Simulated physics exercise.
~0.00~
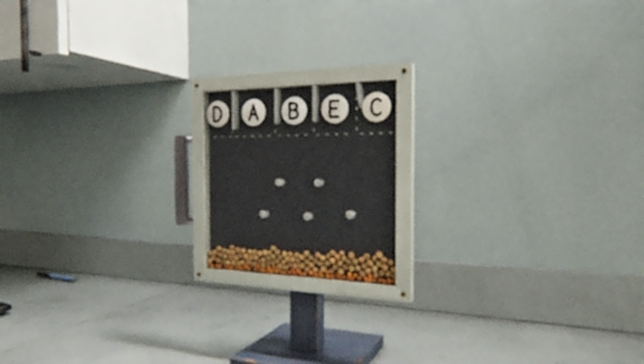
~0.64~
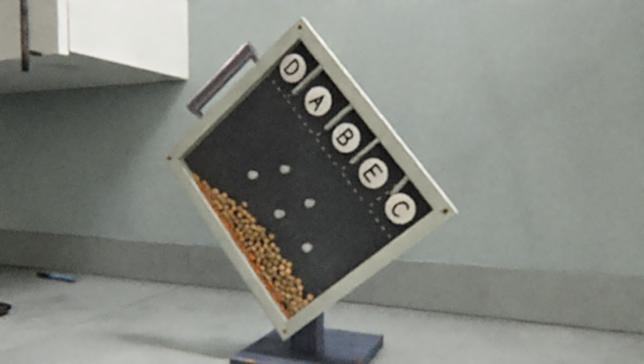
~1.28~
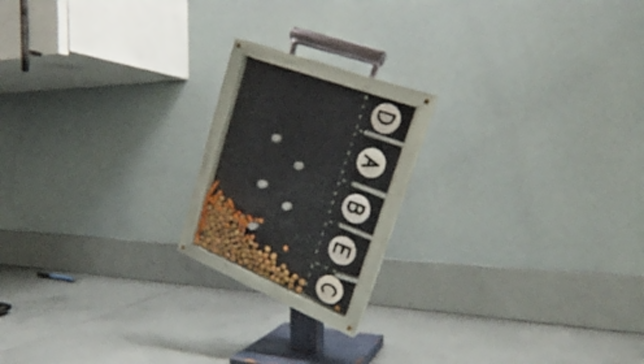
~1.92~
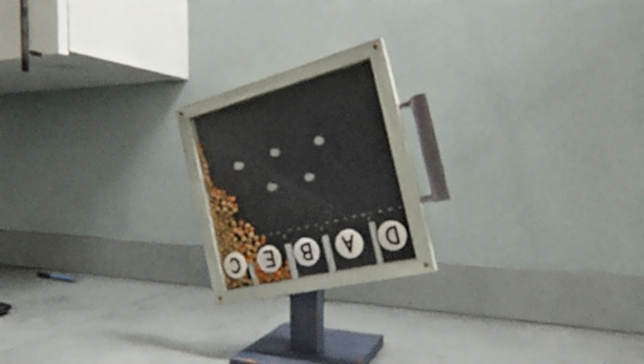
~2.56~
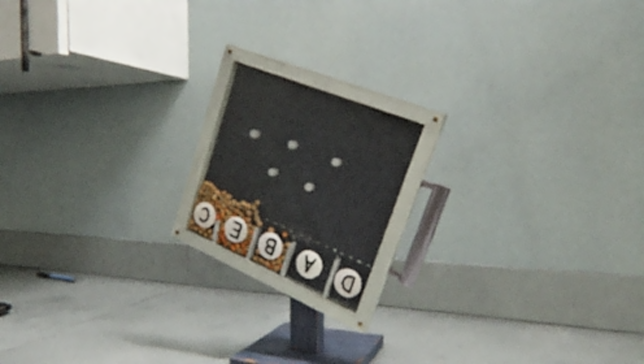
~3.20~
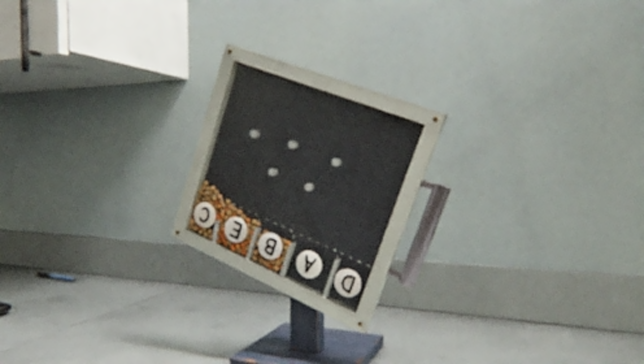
In this clip, a framed dark panel on a stand, holding small tan and orange beads, turns clockwise until its lettered pockets are at the bottom, and the beads slide along the left side into them, settling mostly in E, with others in C and B.
